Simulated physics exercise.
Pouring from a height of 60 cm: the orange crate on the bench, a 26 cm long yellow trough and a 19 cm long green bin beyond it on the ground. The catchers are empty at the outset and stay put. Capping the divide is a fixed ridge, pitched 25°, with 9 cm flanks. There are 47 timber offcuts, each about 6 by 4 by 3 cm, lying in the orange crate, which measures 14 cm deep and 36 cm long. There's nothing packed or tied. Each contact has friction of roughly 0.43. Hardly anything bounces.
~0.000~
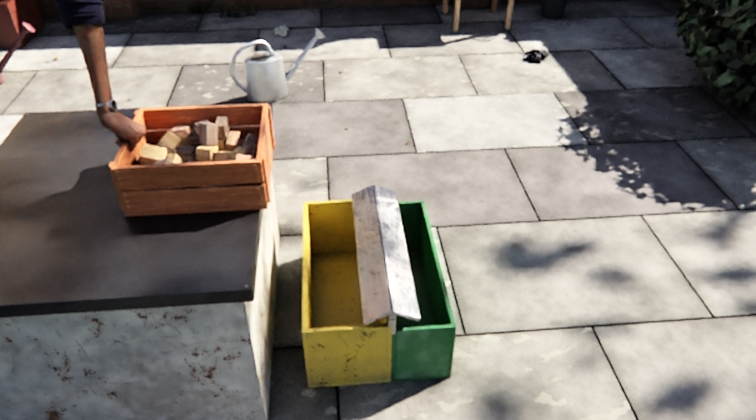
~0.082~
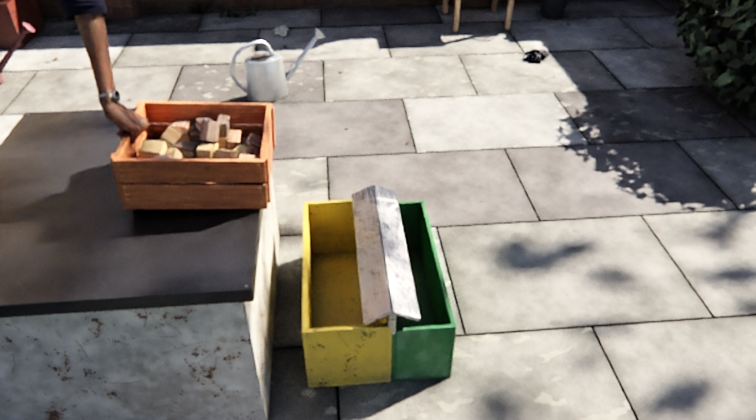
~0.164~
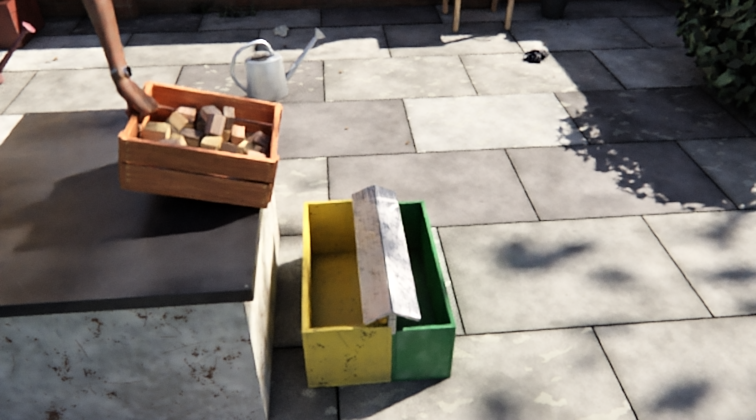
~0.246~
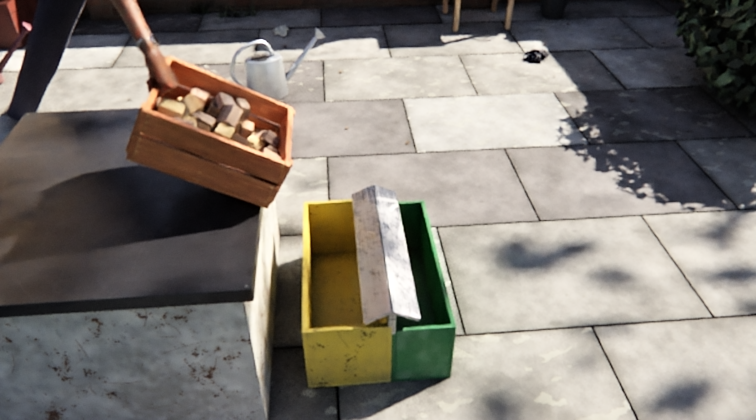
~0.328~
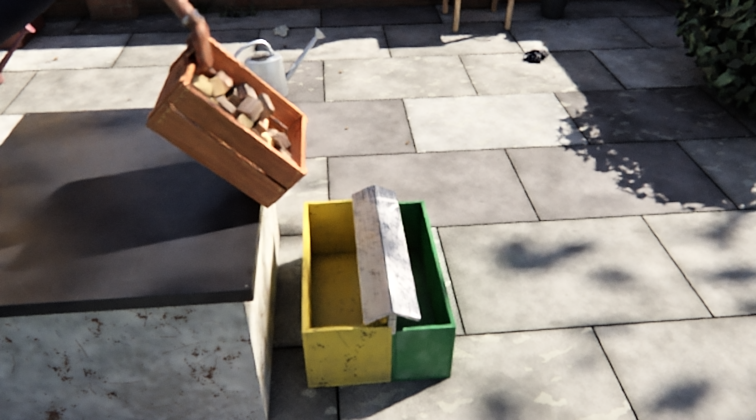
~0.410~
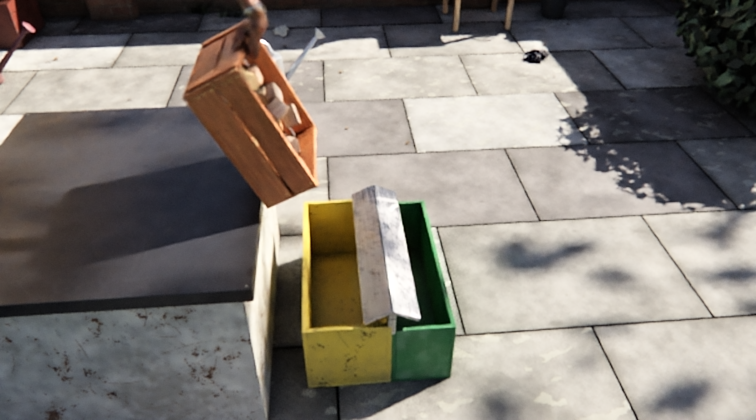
Orange crate of small blocks being lifted from a dark bench by a hand and tilted steeply rightward near yellow and green boxes.
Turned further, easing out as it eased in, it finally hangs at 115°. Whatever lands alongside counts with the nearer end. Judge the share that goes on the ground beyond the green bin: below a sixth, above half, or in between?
I'd say one-sixth to one-half of the load.
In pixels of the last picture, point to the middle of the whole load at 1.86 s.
Around (368, 296).
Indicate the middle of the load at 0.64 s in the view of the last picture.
Around (318, 151).
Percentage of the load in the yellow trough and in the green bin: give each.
It works out to roughly 50 per cent and 15 per cent, in that order.
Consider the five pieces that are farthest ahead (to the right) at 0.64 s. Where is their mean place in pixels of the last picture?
Near (358, 158) in pixels.
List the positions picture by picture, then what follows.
In the first picture (places track the rim corner closest to us here), orange crate (116, 167); green bin (396, 330); tipped 0°; all still inside.
The second picture shows orange crate (118, 159); tipped 4°.
The third picture shows orange crate (127, 138); tipped 14°.
The fourth picture shows orange crate (149, 111); tipped 28°.
The fifth picture shows orange crate (188, 86); tipped 46°.
The sixth picture shows orange crate (241, 73); green bin (396, 330); tipped 64°; all still inside.
After 0.64 s, tilt 107°; 37 still in the orange crate and 10 in the air.
After 0.93 s, tilt 115°; 10 still in the orange crate, 5 in the yellow trough, 3 in the green bin and 29 in the air.
After 1.34 s, tilt 115°; 2 still in the orange crate, 17 in the yellow trough, 6 in the green bin, 16 on the ground beyond the green bin and 6 in the air.
Outcome (at 1.86 s), 24 in the yellow trough, 7 in the green bin and 16 on the ground beyond the green bin. Asked share, 16 of 47, 34 per cent.
